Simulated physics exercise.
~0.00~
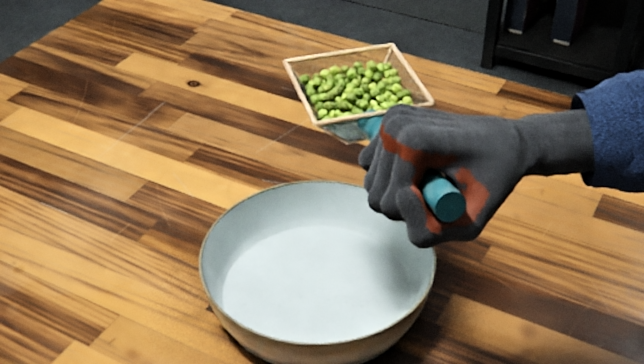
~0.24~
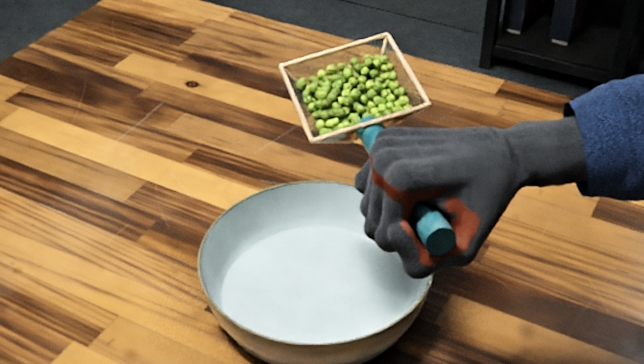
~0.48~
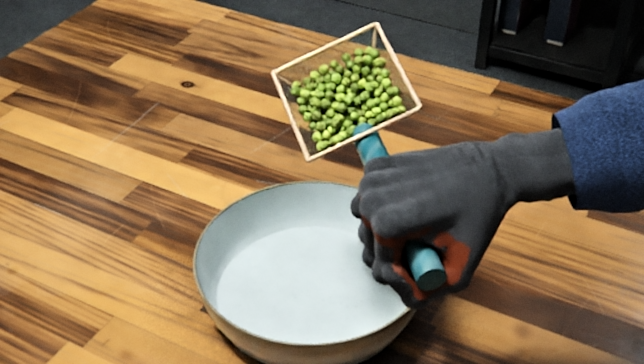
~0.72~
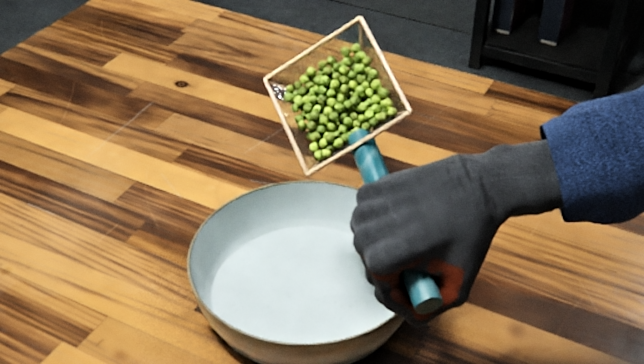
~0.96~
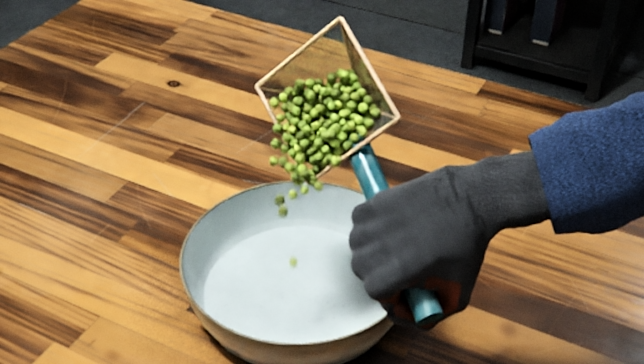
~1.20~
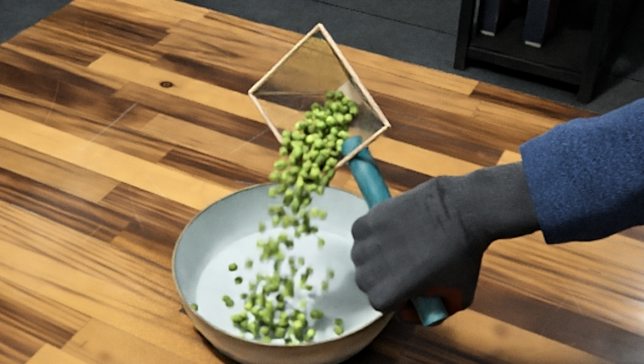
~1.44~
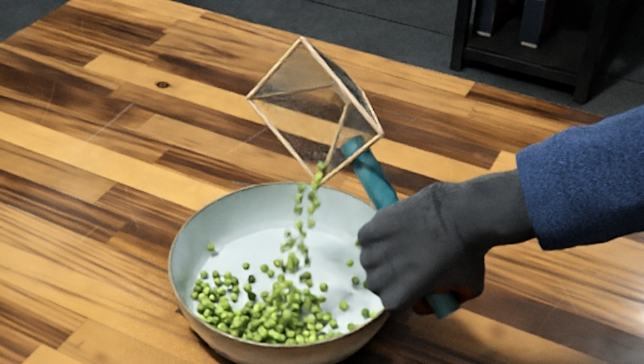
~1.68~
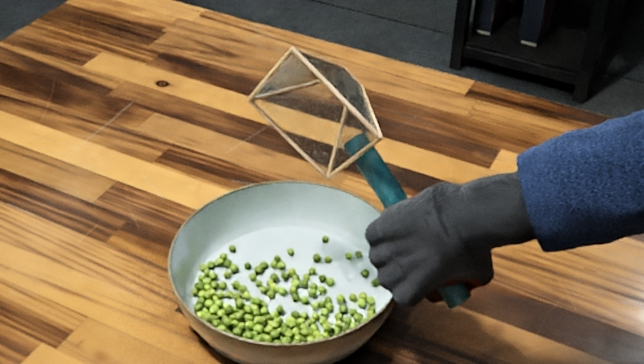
A striped wooden tabletop is seen from above at an angle, with dark flooring and a black stand beyond it. A hand in a dark grey glove with orange-red patches, below a blue sleeve, reaches in from the right, gripping the teal handle of a clear, tan-edged scoop full of green peas. The view drifts slightly right as the hand steadily tips the scoop over a pale round pan. The peas slide to the lower corner, then pour down in a stream and scatter across the pan. Finally the scoop hangs empty, and the peas lie spread mostly over the pan's near side.
